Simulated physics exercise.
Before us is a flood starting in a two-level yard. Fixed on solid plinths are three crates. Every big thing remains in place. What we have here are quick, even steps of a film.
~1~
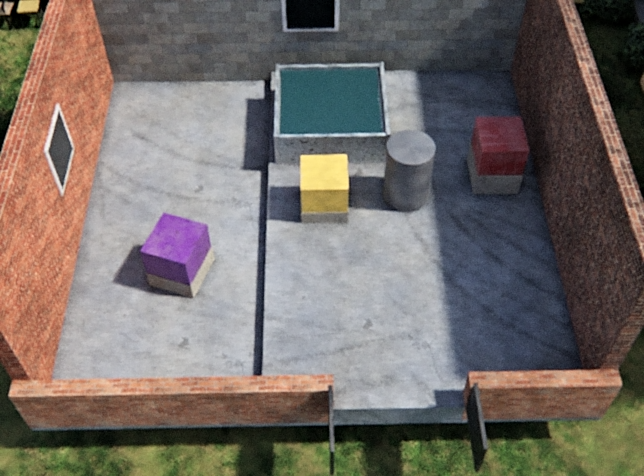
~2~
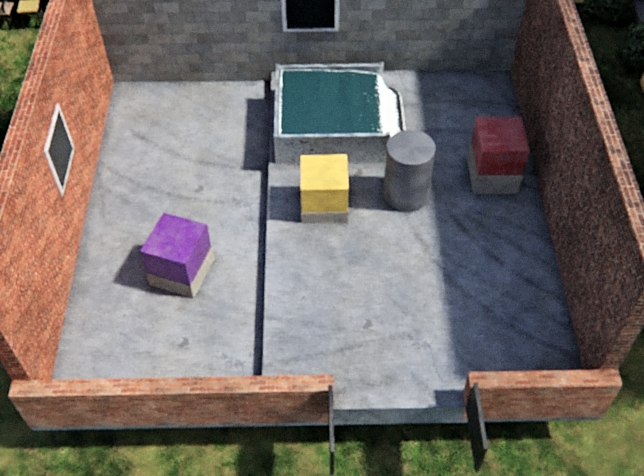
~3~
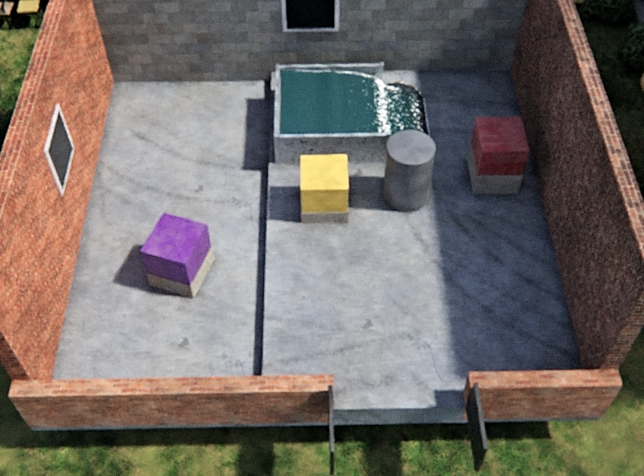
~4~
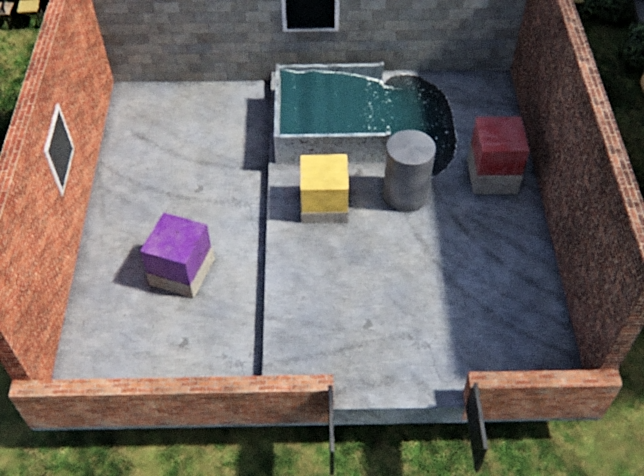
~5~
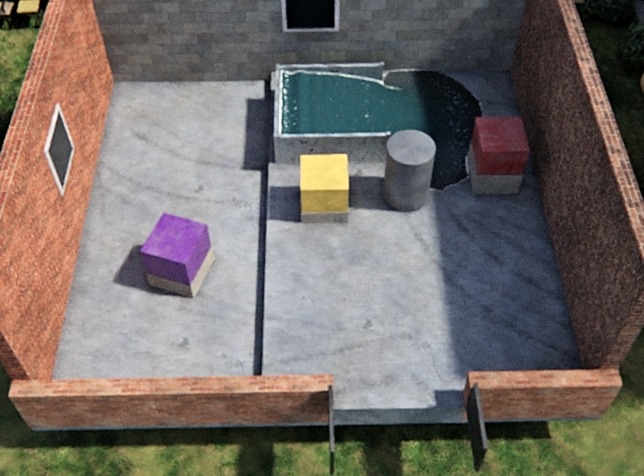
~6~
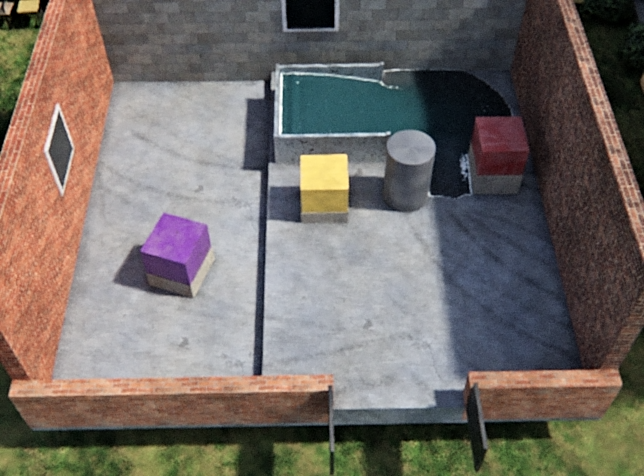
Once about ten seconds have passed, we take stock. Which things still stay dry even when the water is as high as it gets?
The purple crate has no water on it afterwards; the red crate has no water on it afterwards; the yellow crate has no water on it afterwards.
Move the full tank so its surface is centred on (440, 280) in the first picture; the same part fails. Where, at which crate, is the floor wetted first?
Red crate.
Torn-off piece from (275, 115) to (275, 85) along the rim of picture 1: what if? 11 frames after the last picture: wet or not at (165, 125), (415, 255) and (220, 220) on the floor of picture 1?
Soaked, untouched, untouched.
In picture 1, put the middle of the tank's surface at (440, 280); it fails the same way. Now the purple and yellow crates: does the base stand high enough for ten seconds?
Result: Purple crate avoids it; yellow crate avoids it.
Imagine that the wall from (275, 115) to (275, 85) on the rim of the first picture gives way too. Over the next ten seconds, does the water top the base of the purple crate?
Purple: Not flooded.
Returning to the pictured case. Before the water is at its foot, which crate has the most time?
My answer is the crate marked purple.
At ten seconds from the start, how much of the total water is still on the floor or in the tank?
Roughly 92 parts in a hundred.
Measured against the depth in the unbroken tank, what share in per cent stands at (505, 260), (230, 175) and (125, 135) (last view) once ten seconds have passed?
Going place by place: 10 %, 2 % and 4 %.
A moment on, water covers 15 % of the floor; the purple crate not reached, the red crate water round its plinth, the yellow crate not reached.
Next, water covers 25 % of the floor; the purple crate not reached, the red crate water round its plinth, the yellow crate not reached.
Then, water covers 35 % of the floor; the purple crate not reached, the red crate water round its plinth, the yellow crate not reached.
Later, water covers 50 % of the floor; the purple crate not reached, the red crate water round its plinth, the yellow crate water round its plinth.
In the end, water covers 70 % of the floor; the purple crate stayed above the water, the red crate stayed above the water, the yellow crate stayed above the water.
